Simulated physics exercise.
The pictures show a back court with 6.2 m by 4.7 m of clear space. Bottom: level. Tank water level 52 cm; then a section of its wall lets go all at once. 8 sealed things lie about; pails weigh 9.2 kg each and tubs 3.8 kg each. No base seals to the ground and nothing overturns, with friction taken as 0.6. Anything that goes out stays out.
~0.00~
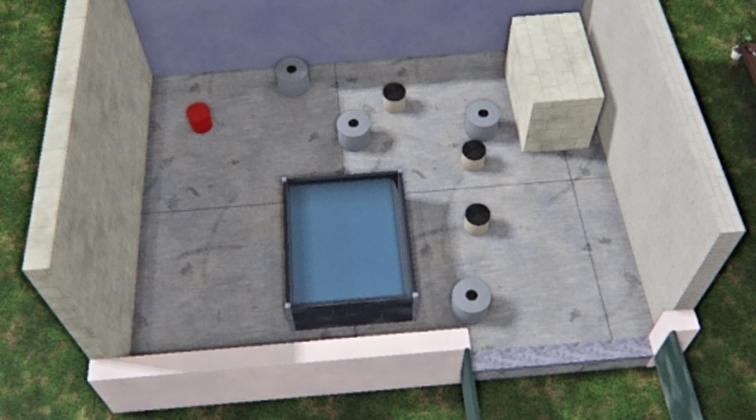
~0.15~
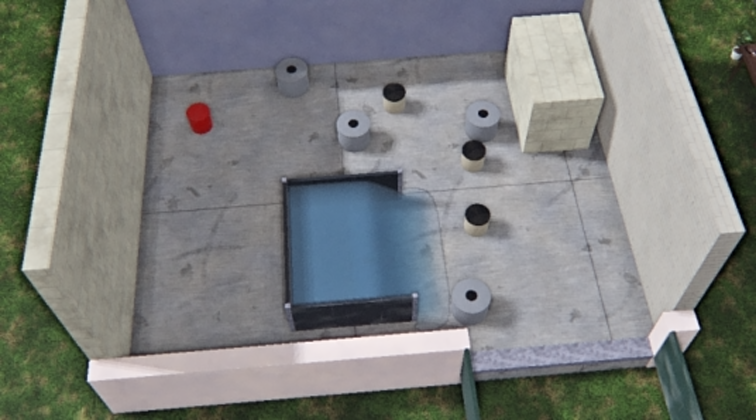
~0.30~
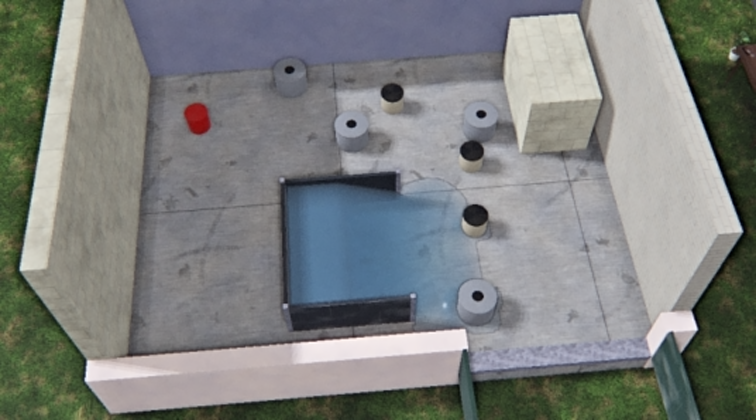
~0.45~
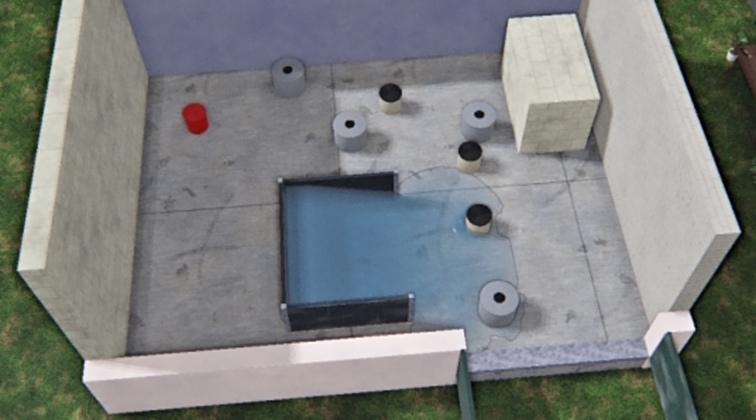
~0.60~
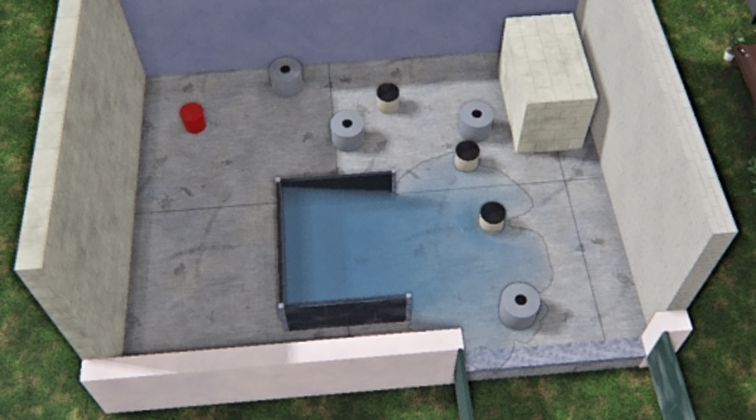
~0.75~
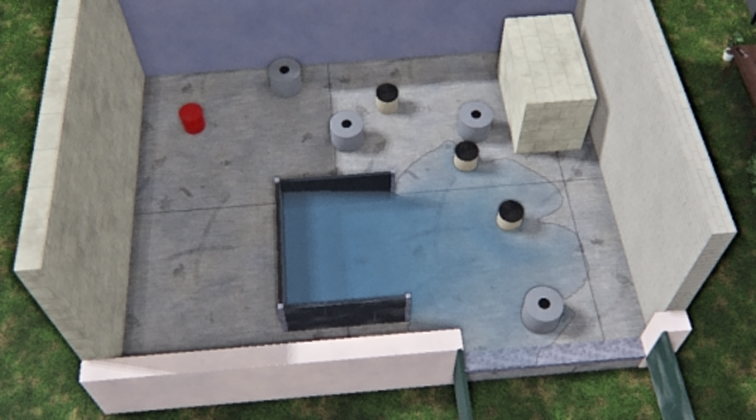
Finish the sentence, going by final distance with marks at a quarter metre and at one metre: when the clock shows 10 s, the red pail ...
When the clock shows 10 s, the red pail is within a quarter metre of its start.
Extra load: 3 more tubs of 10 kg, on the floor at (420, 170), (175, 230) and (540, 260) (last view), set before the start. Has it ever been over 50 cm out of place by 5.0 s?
From first to last: Does not reach it, does not reach it, surpasses it.
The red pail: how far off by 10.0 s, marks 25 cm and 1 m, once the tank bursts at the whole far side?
Result: The red pail is pushed partway.
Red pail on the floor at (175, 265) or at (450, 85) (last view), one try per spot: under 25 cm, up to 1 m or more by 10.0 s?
Well, the first time it keeps still, and the second time it keeps still.
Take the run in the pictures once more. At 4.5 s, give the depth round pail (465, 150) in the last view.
I'd say some 4 cm.
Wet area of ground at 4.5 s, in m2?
I'd put it close to 16 m2.
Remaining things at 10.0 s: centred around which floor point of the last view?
It sits at about (341, 135).
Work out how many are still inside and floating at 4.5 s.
Tally: 1 of them.
After 2.0 s the red pail is near (191, 112), 0.0 m from its start, aground; 1 of 8 are out; 1 afloat.
After 4.5 s the red pail is near (191, 112), 0.0 m from its start, aground; 1 of 8 are out; 1 afloat.
After 7.0 s the red pail is near (191, 112), 0.0 m from its start, aground; 1 of 8 are out; 1 afloat.
After 10.0 s the red pail is near (191, 112), 0.0 m from its start, aground; 1 of 8 are out; 2 afloat.
